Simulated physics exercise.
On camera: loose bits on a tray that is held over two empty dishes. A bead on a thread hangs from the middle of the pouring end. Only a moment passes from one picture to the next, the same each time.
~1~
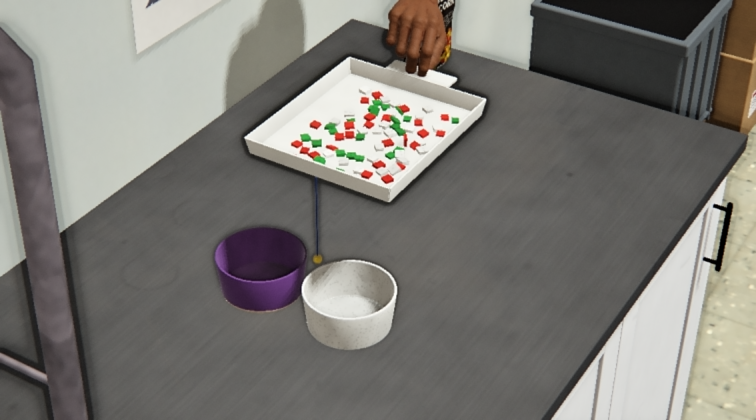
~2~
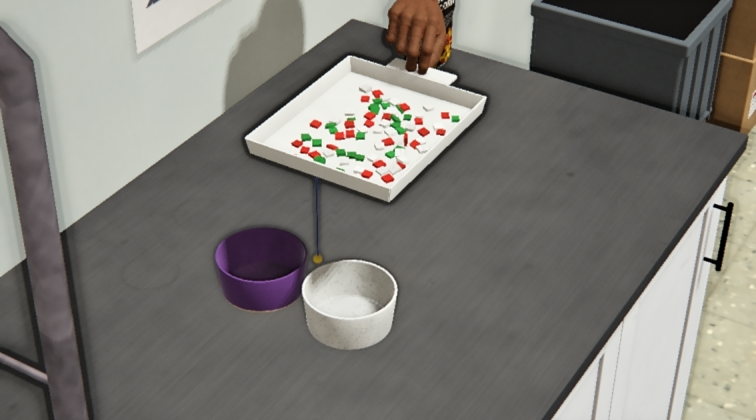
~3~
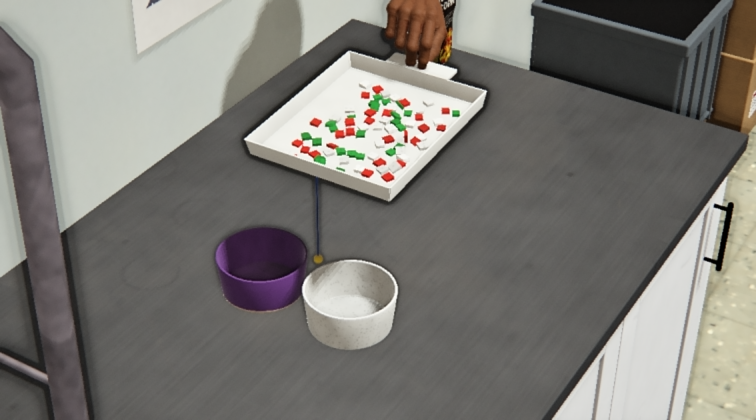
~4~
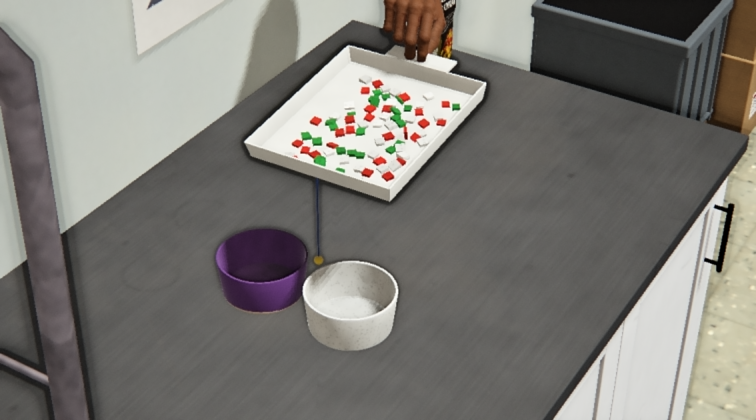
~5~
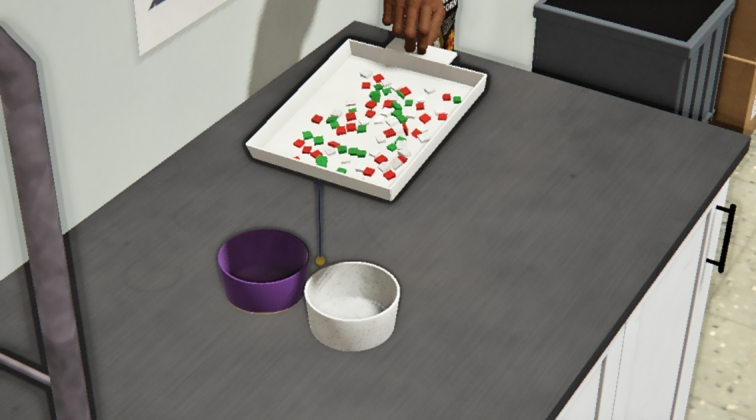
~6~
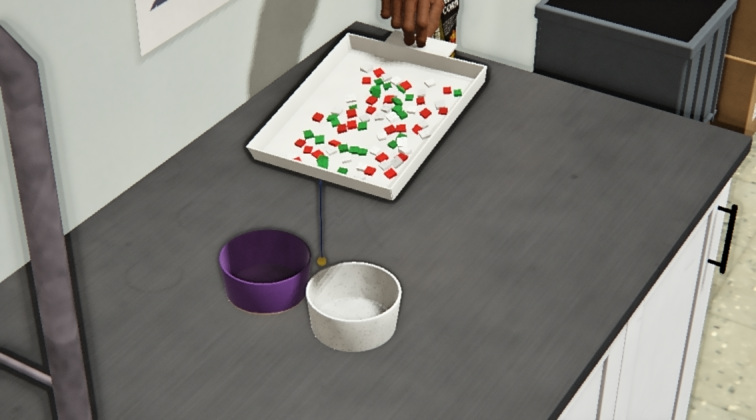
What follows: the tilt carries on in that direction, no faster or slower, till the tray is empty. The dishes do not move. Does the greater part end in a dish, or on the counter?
The two hold over half of the load.
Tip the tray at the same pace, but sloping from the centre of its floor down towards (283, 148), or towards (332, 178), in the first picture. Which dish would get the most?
At the first place the left-hand dish, at the second right.
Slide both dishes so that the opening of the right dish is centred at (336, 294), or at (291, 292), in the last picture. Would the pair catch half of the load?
In turn: Above a half; above a half.
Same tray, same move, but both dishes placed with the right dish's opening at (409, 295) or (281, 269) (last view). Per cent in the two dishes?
Near 10 % and 70 %.
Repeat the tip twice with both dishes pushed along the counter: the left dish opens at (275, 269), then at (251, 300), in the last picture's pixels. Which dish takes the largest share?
At the first place the left dish, at the second the left dish.
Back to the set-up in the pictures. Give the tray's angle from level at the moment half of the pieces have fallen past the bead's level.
Roughly 110°.
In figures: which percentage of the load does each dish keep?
For the left dish some 60 %, for the right dish some 0 %.
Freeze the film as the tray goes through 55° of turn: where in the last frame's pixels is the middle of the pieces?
Roughly at (315, 144).
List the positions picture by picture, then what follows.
The first picture shows corners of the pouring end (250, 137) and (389, 186), level; middle of the load (377, 131), mosaic tiles; left dish (235, 292); right dish (324, 328); bead on its thread (318, 259).
The second picture shows corners of the pouring end (250, 137) and (389, 186), level; middle of the load (378, 130).
The third picture shows corners of the pouring end (250, 138) and (389, 185), tipped barely, lowest at the left corner; middle of the load (378, 127).
The fourth picture shows corners of the pouring end (249, 141) and (388, 186), tipped a little, lowest at the left corner; middle of the load (378, 124).
The fifth picture shows corners of the pouring end (250, 143) and (389, 186), tipped a little, lowest at the left corner; middle of the load (379, 120).
The sixth picture shows corners of the pouring end (251, 145) and (390, 186), tipped a little, lowest at the left corner; middle of the load (380, 117); left dish (240, 294); right dish (329, 331).
Just after the last frame, tray tipped steeply; every one on the tray.
A moment on, tray tipped right over; every one on the tray.
Further on, tray tipped past a quarter turn; just a few in the right dish; roughly two thirds in the left dish; roughly a third outside both.
When it is over, tray tipped past a quarter turn; just a few in the right dish; roughly two thirds in the left dish; roughly a third outside both.
